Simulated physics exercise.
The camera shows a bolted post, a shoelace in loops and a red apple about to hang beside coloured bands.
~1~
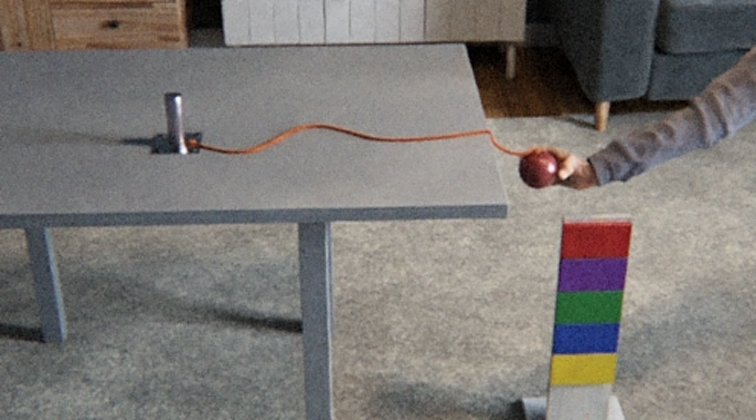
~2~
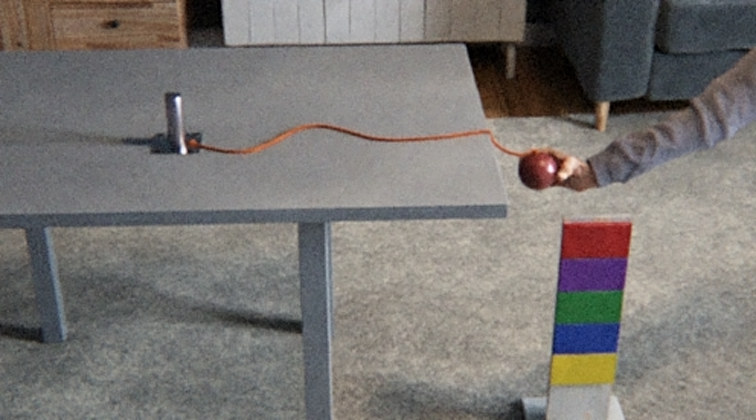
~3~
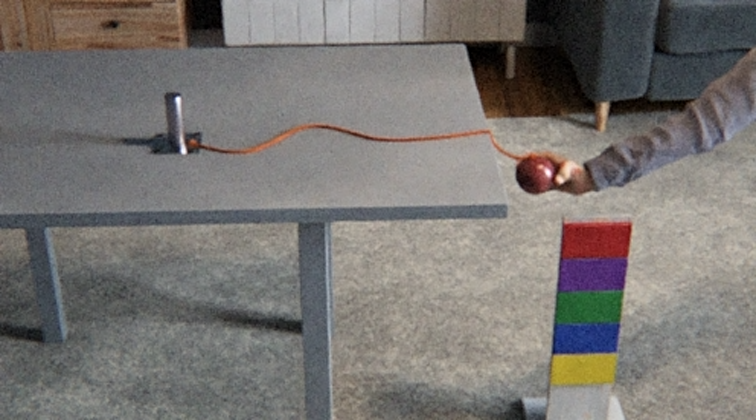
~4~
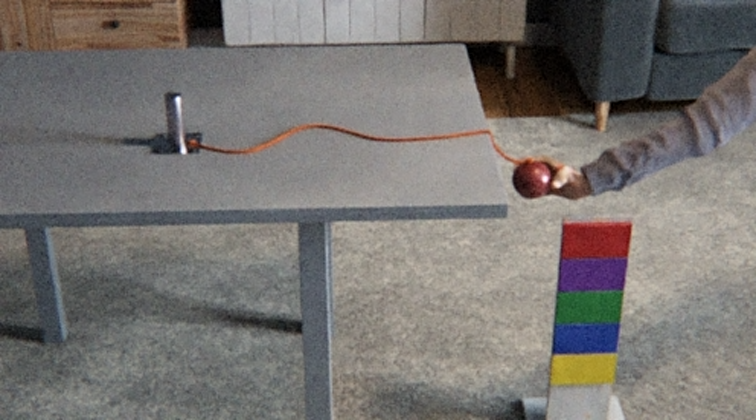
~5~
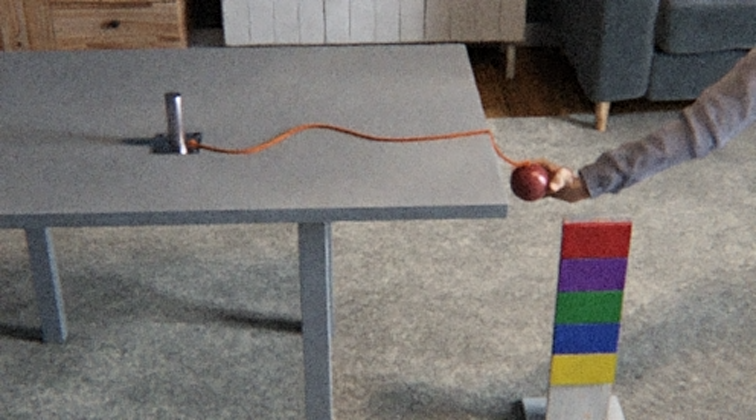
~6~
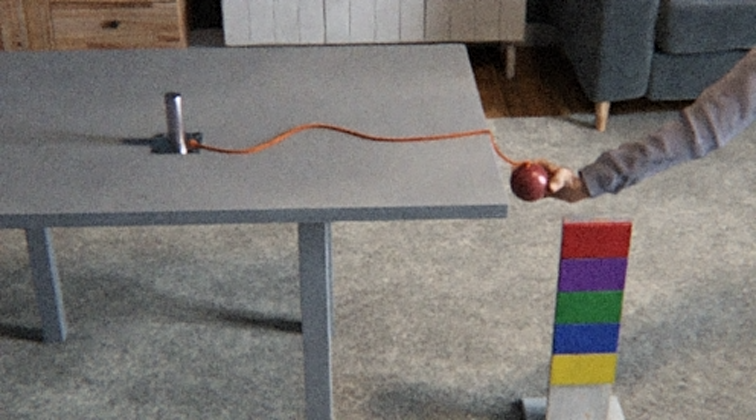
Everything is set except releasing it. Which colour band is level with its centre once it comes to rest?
The red band.
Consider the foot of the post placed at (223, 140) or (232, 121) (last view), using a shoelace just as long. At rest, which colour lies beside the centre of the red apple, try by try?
First try: Purple; second try: Purple.
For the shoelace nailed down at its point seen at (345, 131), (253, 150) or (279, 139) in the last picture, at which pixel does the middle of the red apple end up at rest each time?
Expect roughly (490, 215) for the first, (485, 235) for the second and (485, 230) for the third.
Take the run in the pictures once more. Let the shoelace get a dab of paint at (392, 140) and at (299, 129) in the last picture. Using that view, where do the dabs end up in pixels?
Around (430, 133), then around (326, 137).
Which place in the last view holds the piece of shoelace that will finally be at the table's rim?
The bit in question sits close to (456, 136).
Early on, apple near (491, 232); level with red.
Midway, apple near (482, 239); level with red.
Finally, apple near (483, 240); level with red. At red.
